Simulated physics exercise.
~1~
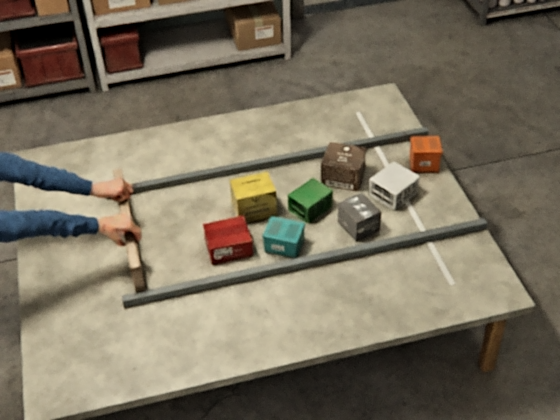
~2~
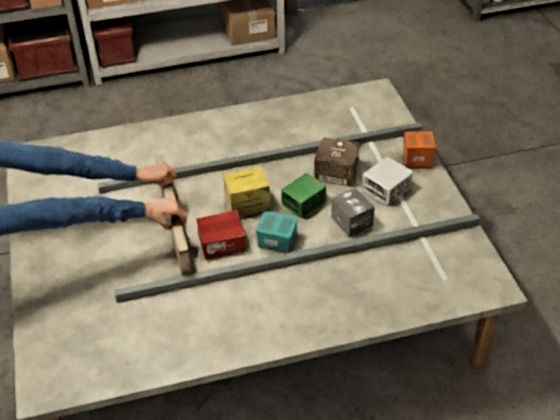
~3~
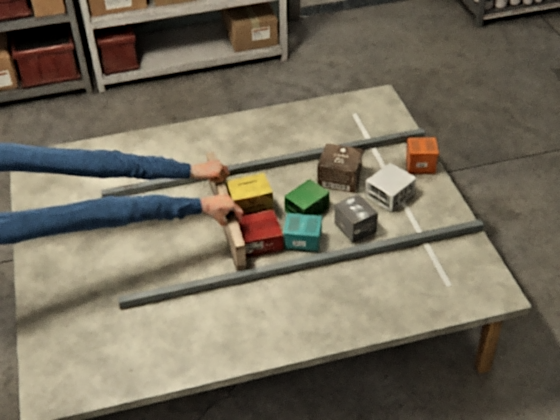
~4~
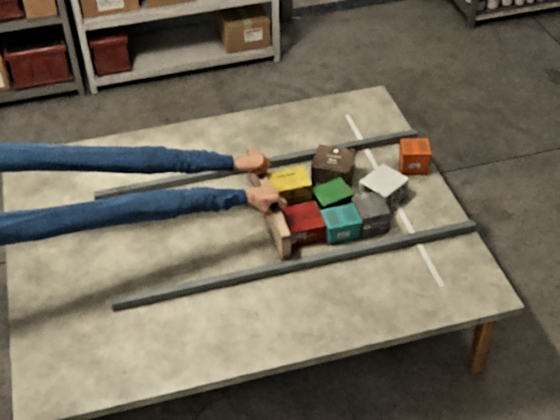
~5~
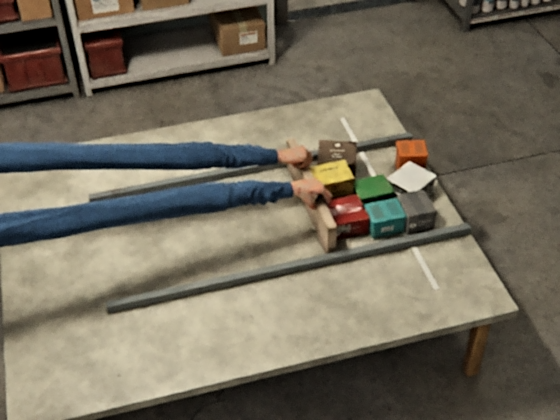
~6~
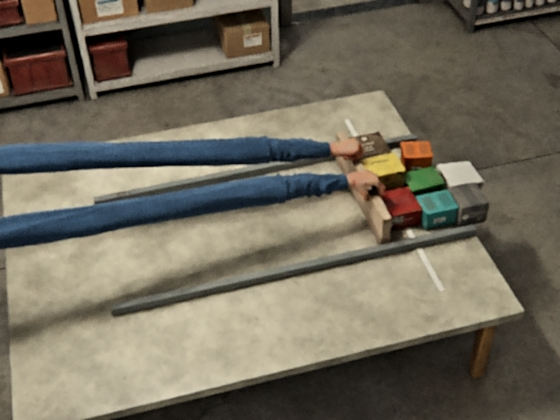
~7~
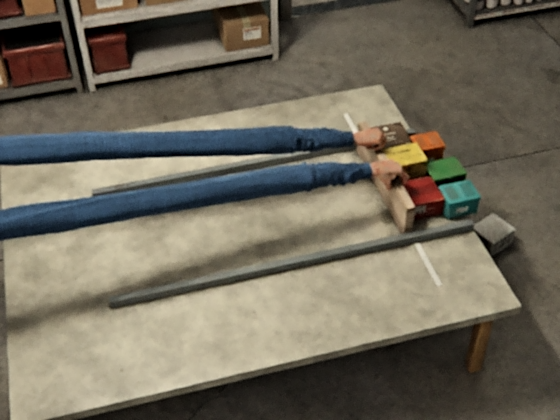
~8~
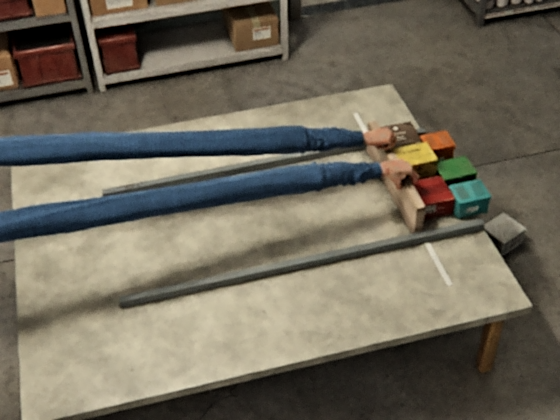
On a pale low platform in a storage room, seen from above at a slight sway, eight coloured boxes and tubs stand between two grey battens, with an orange one at the far right near a white strip of tape. Two blue-sleeved arms at the left hold an upright wooden plank and slide it right. It meets the red and yellow boxes, then gathers the turquoise, green, grey, white and brown ones into a cluster. The hands push the bunch across the tape toward the right edge. The white and grey ones go over the edge, and the plank stops, leaving six packed on the platform.
